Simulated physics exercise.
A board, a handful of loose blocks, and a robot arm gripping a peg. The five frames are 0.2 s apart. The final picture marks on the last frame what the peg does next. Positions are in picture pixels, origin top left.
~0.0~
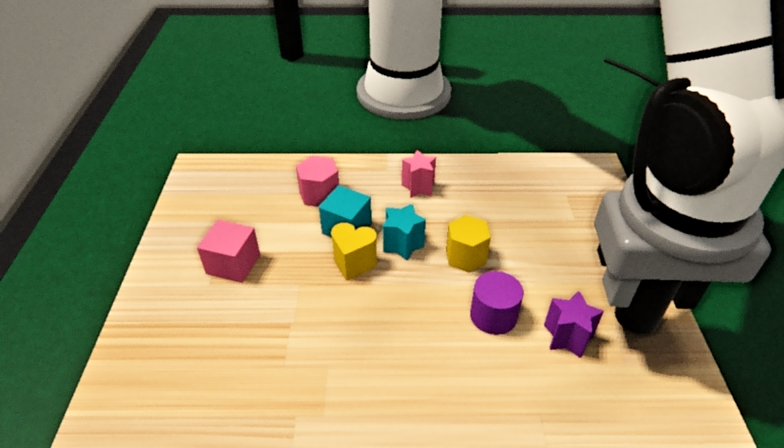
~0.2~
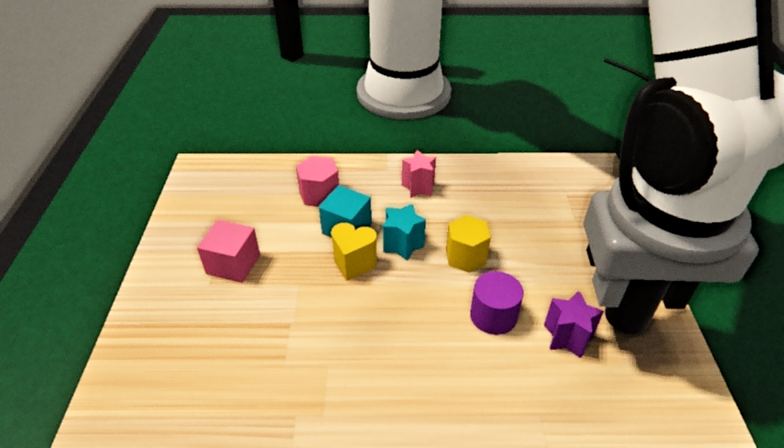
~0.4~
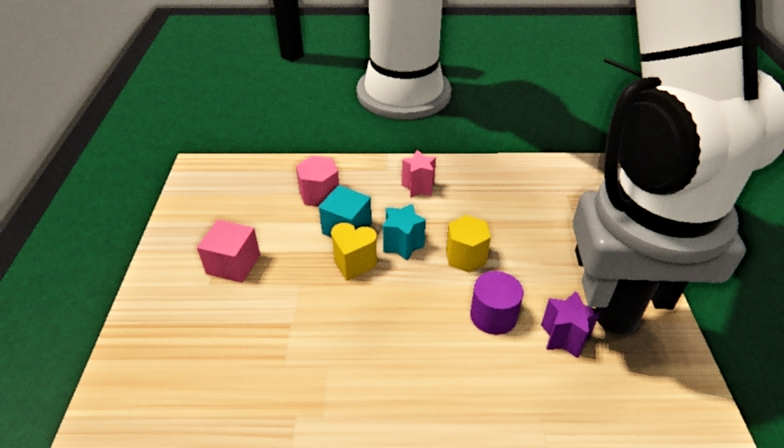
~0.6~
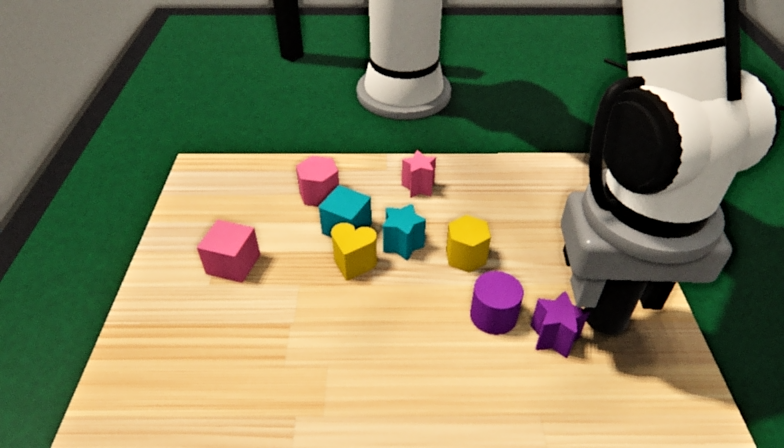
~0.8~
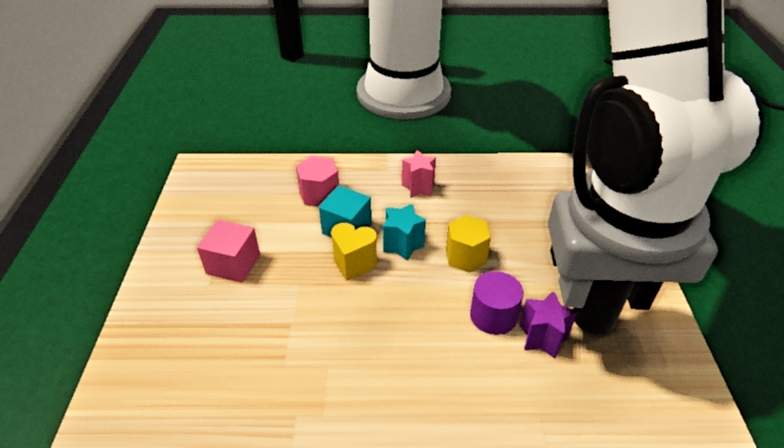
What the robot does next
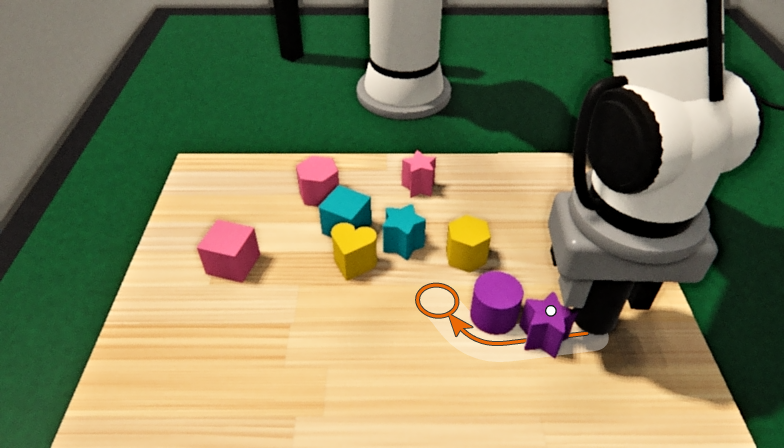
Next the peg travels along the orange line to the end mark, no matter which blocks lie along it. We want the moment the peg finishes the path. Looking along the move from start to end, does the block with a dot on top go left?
It seems so.
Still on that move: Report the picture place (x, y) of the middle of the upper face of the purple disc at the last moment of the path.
Put as a pixel place, it's (442, 242).
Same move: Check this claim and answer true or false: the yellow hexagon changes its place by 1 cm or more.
That claim is true.
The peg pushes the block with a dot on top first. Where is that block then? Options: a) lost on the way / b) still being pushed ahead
a - lost on the way.
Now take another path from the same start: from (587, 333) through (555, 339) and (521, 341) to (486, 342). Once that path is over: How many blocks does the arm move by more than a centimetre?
I'd put the number at two.
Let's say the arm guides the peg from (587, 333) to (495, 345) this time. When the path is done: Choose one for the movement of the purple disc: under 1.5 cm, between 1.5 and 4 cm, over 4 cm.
The move is medium, 1.5 to 4 cm.
Drawn move, from (587, 333) via (531, 340) and (473, 338), ending at (437, 300); the dot is on the purple star block.
On the path given first. One third of the way, peg at (535, 325); purple disc at (476, 284); purple star block at (491, 319).
Two thirds of the way, peg at (475, 322); purple disc at (463, 275); purple star block at (440, 322), turned 15° clockwise.
At the end, peg at (439, 285); turquoise star block still; yellow hexagon at (472, 222), turned 20° clockwise; purple disc at (442, 242); purple star block at (431, 318).
